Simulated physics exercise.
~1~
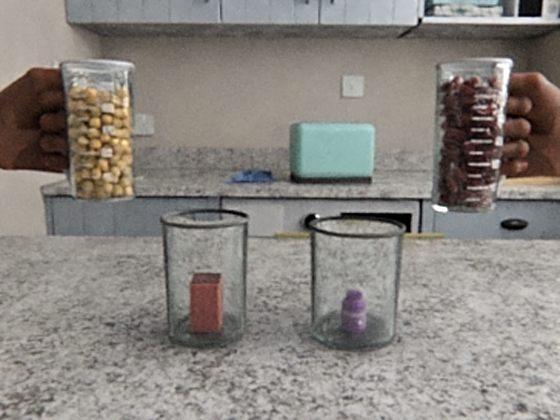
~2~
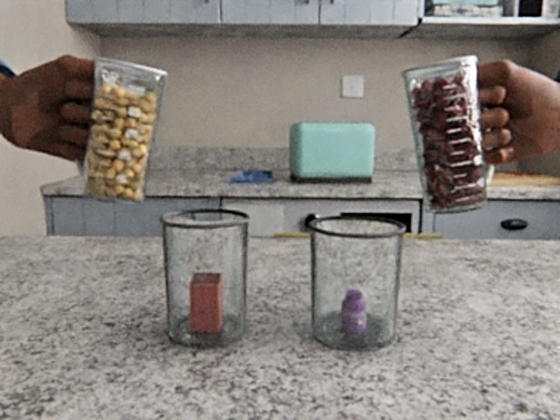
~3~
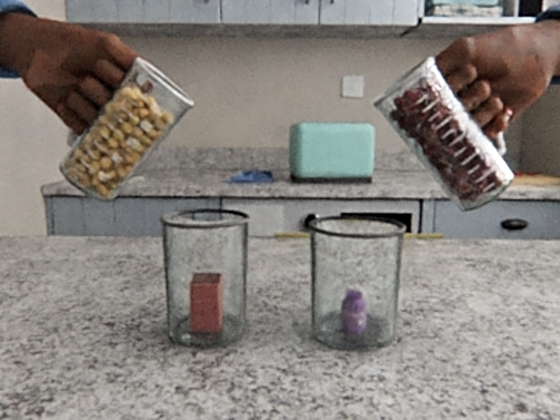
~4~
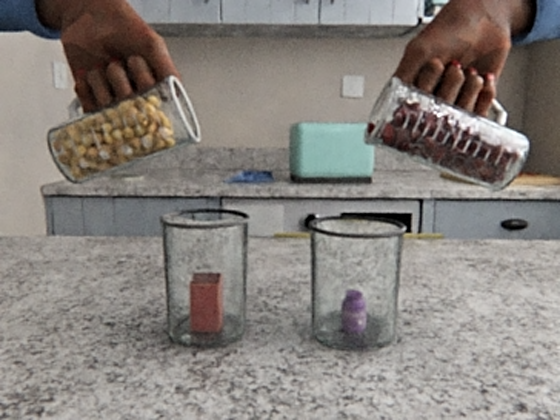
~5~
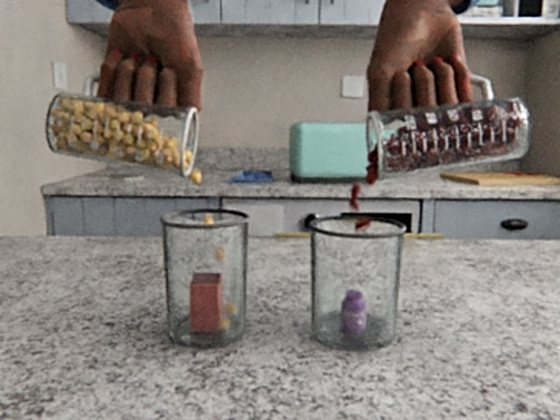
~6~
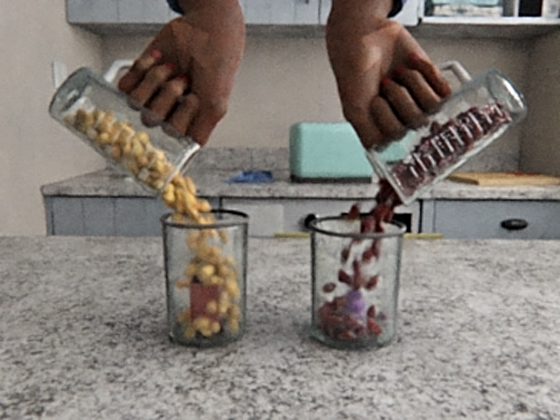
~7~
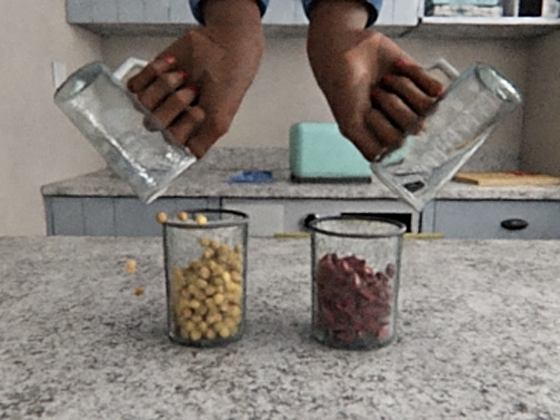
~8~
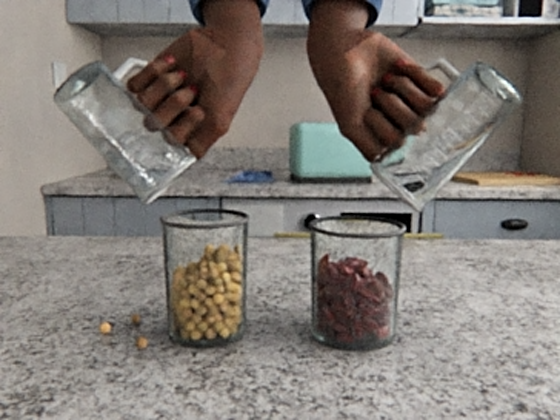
Two hands tipping cups of yellow kernels and dark red beans into glasses, burying a red block and small purple object.
